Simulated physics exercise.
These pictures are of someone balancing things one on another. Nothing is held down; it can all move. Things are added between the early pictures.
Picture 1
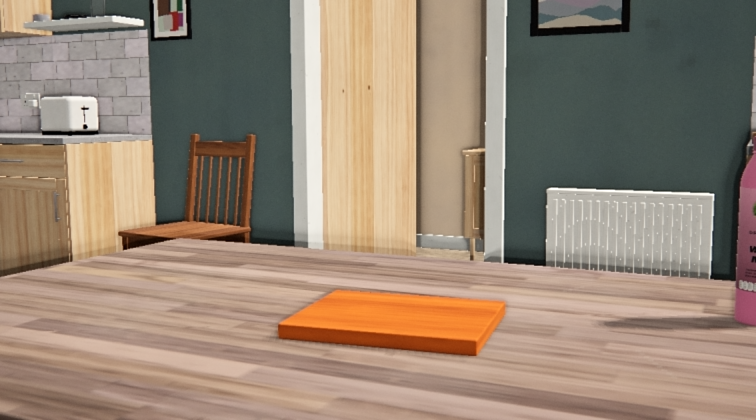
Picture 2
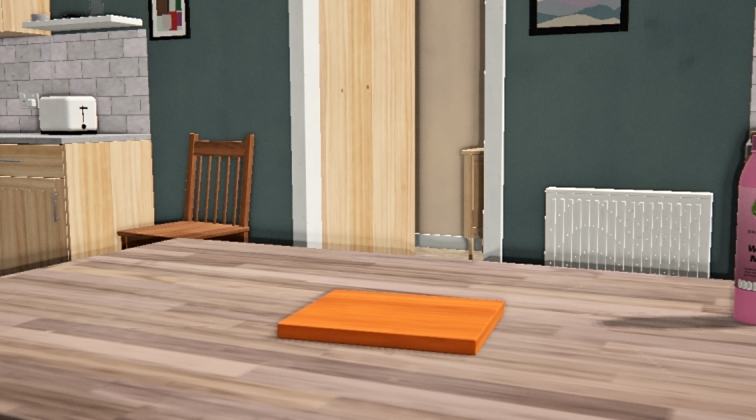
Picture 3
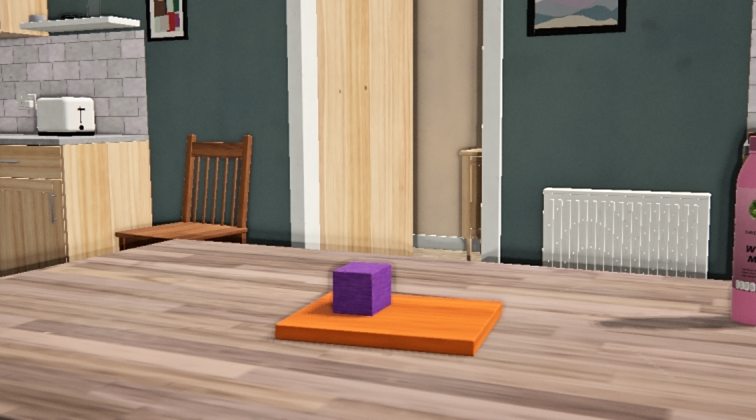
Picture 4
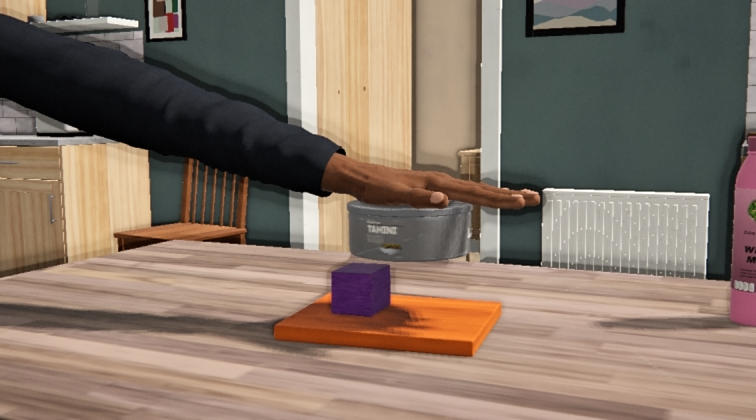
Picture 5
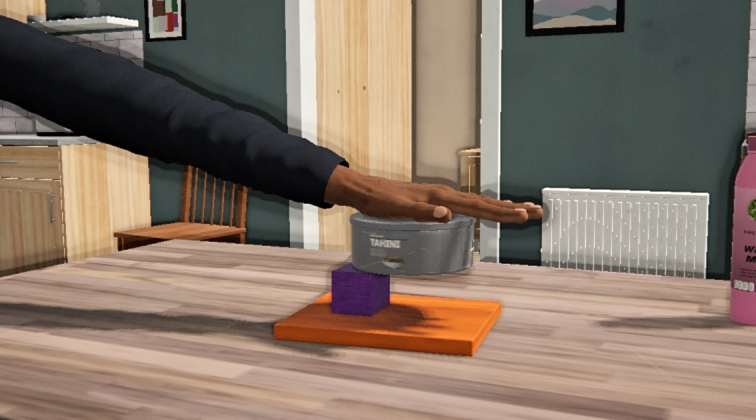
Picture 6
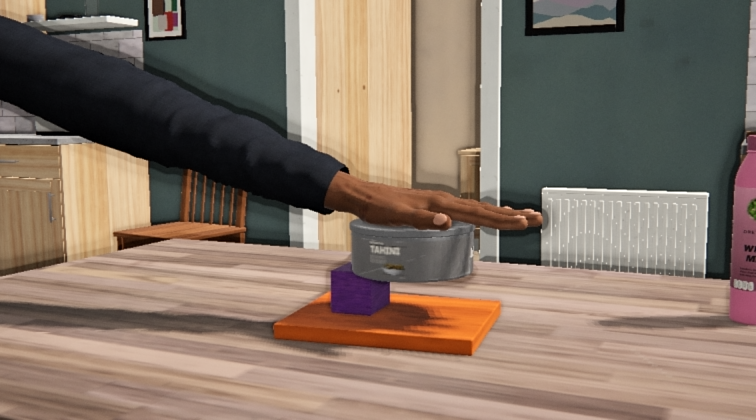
In a kitchen with dark green walls, a wooden table is seen from just above its surface by a nearly still camera. An orange board lies in the middle, a pink bottle stands at the right edge, and a chair and white radiator are behind. A purple block appears on the board, then a dark-sleeved arm from the left lowers a grey tub onto it, keeping hold.
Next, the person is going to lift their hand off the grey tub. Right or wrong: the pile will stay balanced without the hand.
Wrong.
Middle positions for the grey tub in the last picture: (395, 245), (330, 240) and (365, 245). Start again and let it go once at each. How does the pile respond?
Topples over, topples over, stays standing.
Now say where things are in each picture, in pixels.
In the first picture, the last thing is not in view yet; orange board (398, 319).
In the second picture, the last thing is not in view yet.
In the third picture, the last thing is not in view yet; purple block (363, 288).
The fourth picture shows on its way; grey tub (410, 227); orange board (394, 320).
The fifth picture shows on its way; grey tub (413, 240).
The sixth picture shows set down, still held; grey tub (412, 246); purple block (361, 287).
Then, 0.20 s later than the last frame, grey tub tilted by 27° near (420, 266).
Then, 0.60 s later than the last frame, grey tub resting near (420, 265).
When it is over, left askew, grey tub; the other 3 as before. End places, in pixels of the last picture, grey tub near (419, 266). The pile loses its balance.
